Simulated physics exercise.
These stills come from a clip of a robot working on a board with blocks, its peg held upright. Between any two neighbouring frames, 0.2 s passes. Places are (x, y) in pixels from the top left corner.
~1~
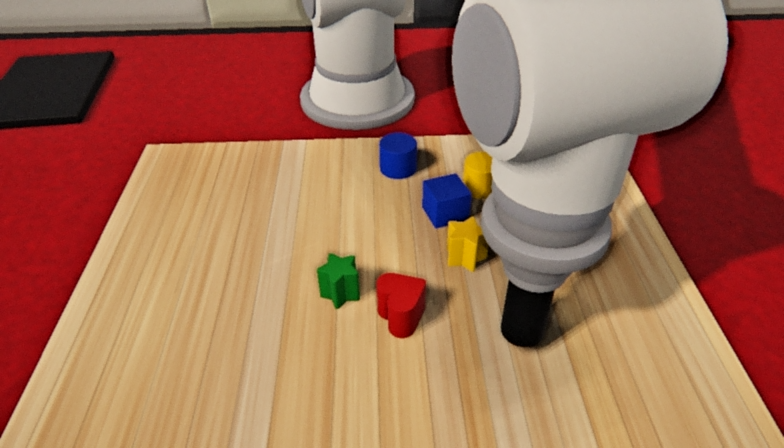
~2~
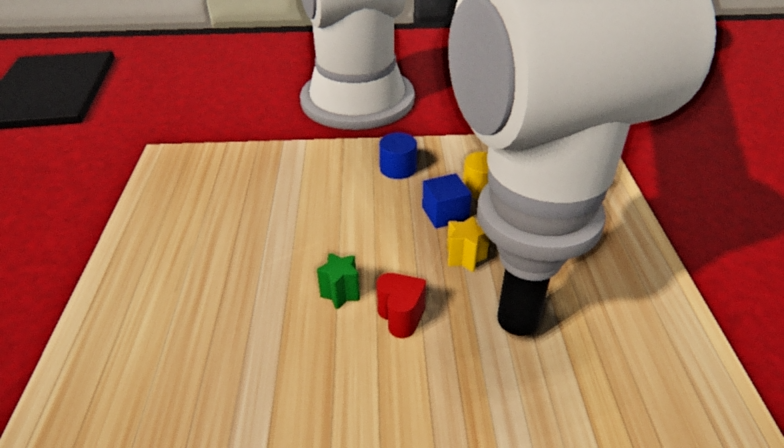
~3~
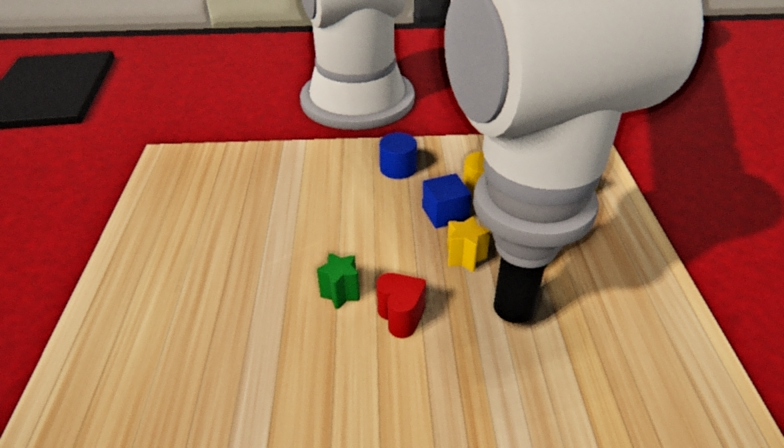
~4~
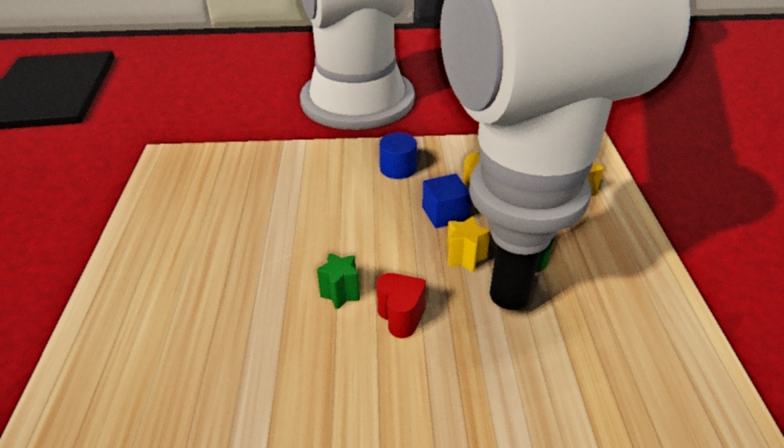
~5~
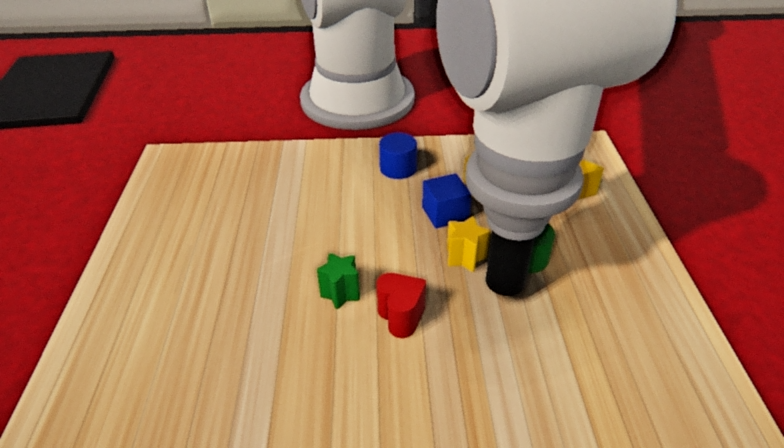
A robot arm moves its black peg slowly up and slightly left across a wooden board among colored blocks.
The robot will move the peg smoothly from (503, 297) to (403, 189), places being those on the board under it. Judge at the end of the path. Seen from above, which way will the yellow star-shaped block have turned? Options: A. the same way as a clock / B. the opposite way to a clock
B (the opposite way to a clock)
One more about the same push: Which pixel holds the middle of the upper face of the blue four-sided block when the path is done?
Its top face will be centred at roughly (437, 157).
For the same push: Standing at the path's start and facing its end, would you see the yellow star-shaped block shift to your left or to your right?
The left-hand side.
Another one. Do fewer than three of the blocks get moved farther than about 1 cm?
Short answer: Yes.
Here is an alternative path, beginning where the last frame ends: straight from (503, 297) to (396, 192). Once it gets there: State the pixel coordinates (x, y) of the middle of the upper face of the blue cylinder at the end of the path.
My estimate: (394, 133).
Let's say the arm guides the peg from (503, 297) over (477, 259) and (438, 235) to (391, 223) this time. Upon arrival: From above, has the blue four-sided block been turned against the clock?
I'd say no.
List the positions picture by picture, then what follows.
The first frame shows lower end of the peg at (522, 331), tops of blocks, blue cylinder at (398, 142), blue four-sided block at (447, 187), yellow star-shaped block at (468, 230).
The second frame shows peg at (518, 320), blocks as before.
The third frame shows peg at (514, 308), blocks as before.
The fourth frame shows peg at (510, 295), blocks as before.
The fifth frame shows peg at (505, 282), blue cylinder at (398, 142), blue four-sided block at (447, 187), yellow star-shaped block at (468, 230).
What follows on the original path. One third of the way, peg at (465, 242); yellow star-shaped block at (446, 211), turned 20° clockwise.
Two thirds of the way, peg at (432, 207); blue four-sided block at (435, 165), turned 60° clockwise; yellow star-shaped block at (409, 181).
At the end, peg at (403, 176); blue cylinder not moved; blue four-sided block at (437, 157), turned 80° clockwise; yellow star-shaped block at (375, 160), turned 25° anticlockwise.
